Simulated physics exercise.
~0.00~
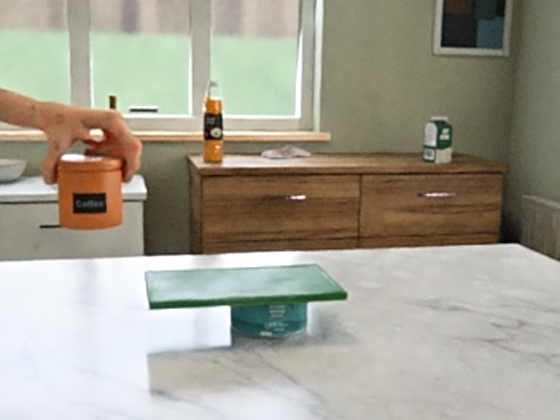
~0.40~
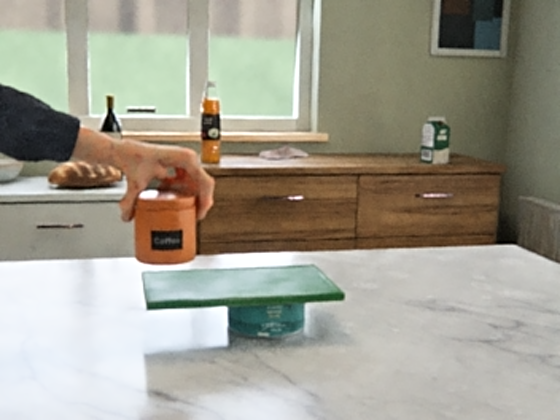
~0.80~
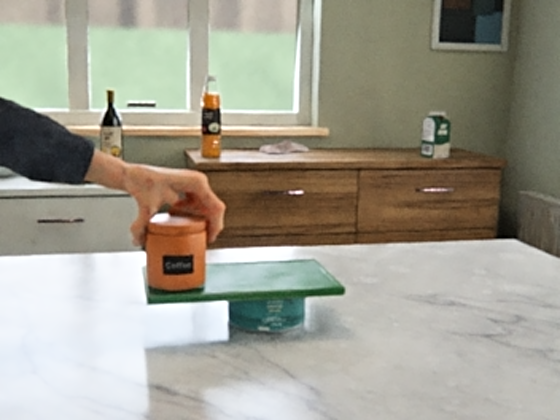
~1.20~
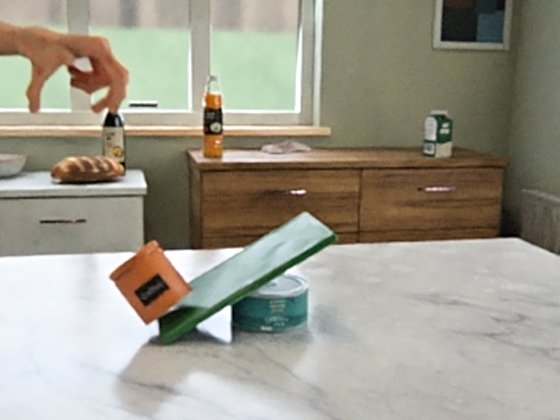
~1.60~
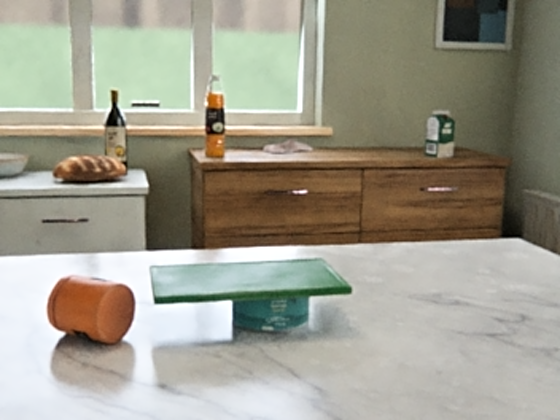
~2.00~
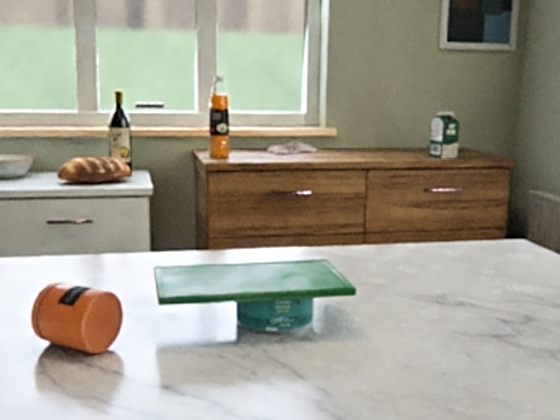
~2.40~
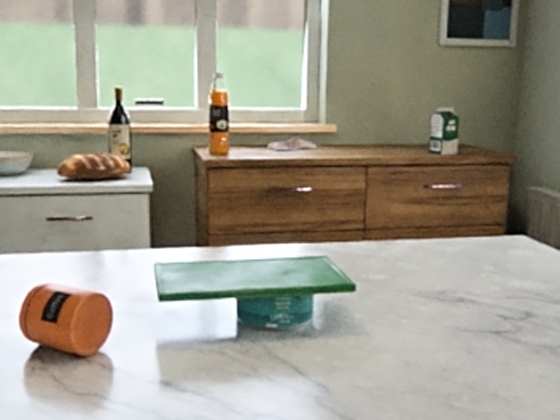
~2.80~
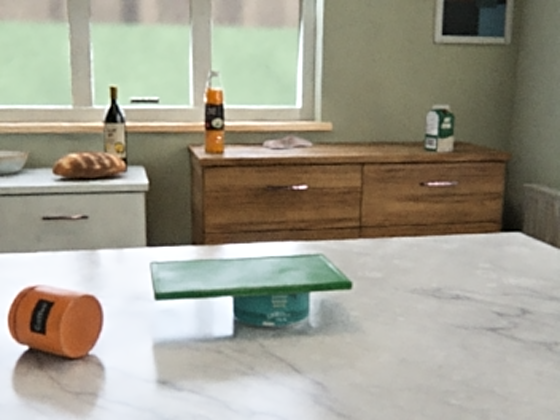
At the start, a green board lies flat across a small turquoise tin on a marble tabletop, while a hand holds an orange coffee jar off to the left. The hand carries the jar right and down, then sets it on the board's left end, well beyond the tin. Once the hand lets go and draws back, the board tips steeply, its left end dropping as the jar leans and slides off. The board rocks back to level on the tin while the jar, now on its side, rolls slowly leftward. Finally, the jar lies fallen at the left, with the board still resting on the tin.
